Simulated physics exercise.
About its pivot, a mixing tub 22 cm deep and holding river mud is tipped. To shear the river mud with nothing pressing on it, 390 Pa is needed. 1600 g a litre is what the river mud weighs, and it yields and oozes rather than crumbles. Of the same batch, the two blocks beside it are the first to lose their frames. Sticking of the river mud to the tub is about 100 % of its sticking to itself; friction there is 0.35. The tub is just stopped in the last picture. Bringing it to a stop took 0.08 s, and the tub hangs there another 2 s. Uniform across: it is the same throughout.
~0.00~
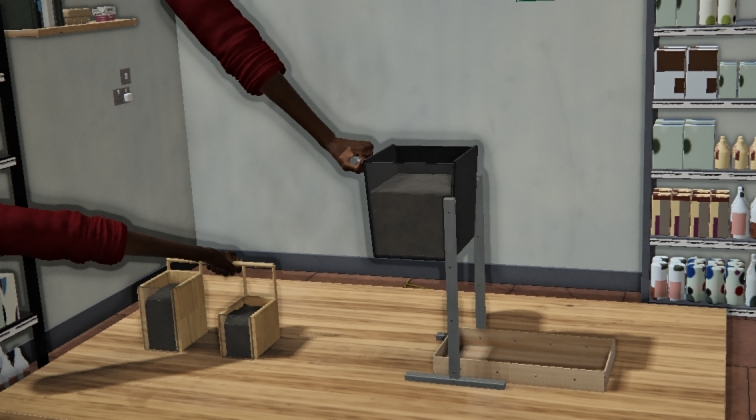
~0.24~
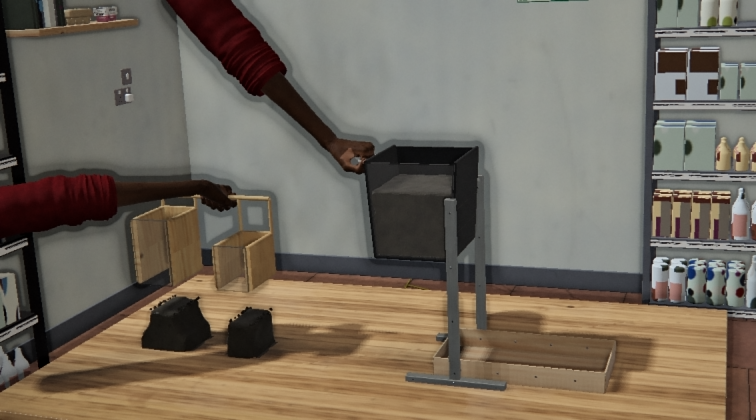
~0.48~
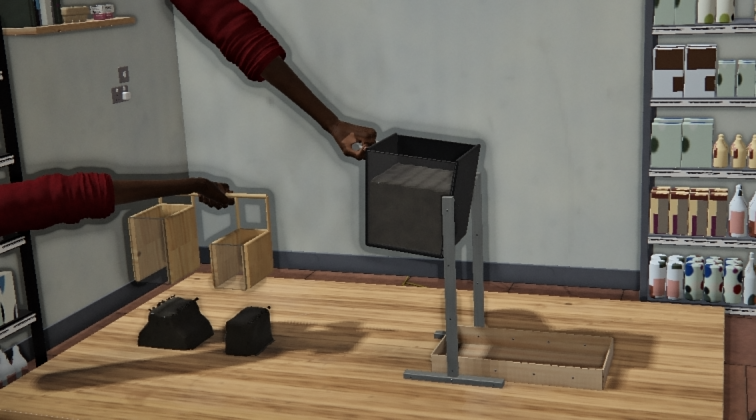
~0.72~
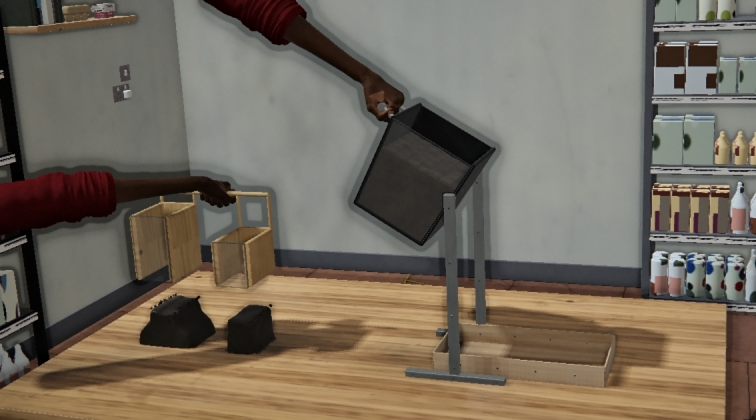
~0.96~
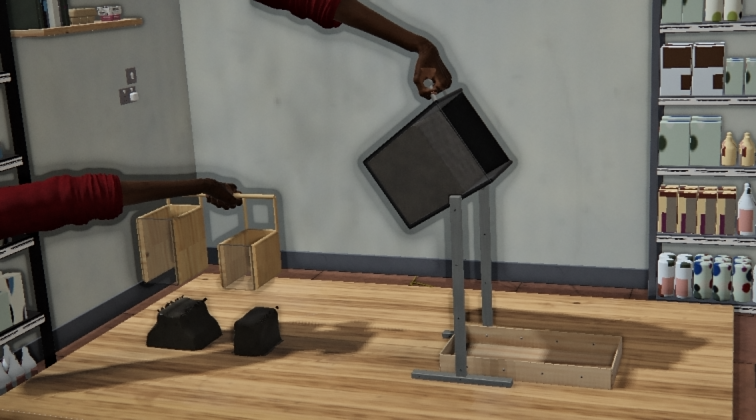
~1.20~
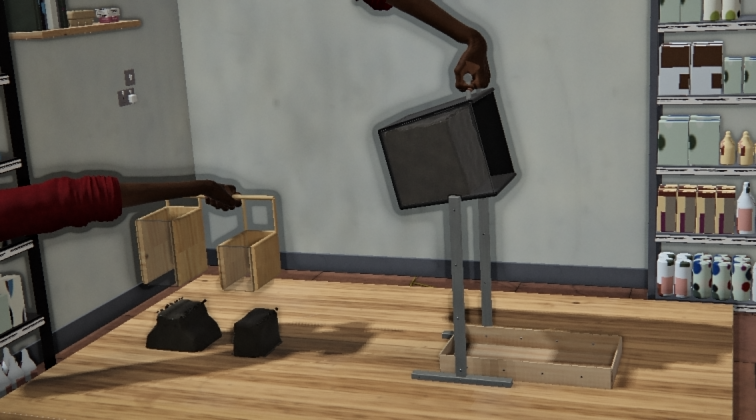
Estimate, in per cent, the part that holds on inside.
The part holding on inside is about 100 %.
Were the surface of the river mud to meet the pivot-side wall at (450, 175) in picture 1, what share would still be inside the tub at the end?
90 %.
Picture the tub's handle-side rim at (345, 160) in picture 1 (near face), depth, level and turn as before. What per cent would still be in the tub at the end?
Then near 70 % stays in the tub.
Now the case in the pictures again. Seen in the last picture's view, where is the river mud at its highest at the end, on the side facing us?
Around (461, 138).
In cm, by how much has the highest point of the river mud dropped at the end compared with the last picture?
The top ends up some 4 cm below its level in the last picture.
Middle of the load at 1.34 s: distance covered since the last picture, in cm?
The shift is near 2 cm.
After 1.34 s, the tub is at 77 degrees and holds 100 %.
After 1.51 s, the tub is at 77 degrees and holds 100 %.
After 1.68 s, the tub is at 77 degrees and holds 100 %.
After 1.85 s, the tub is at 77 degrees and holds 100 %.
After 3.20 s, the tub is at 77 degrees and holds 100 %.
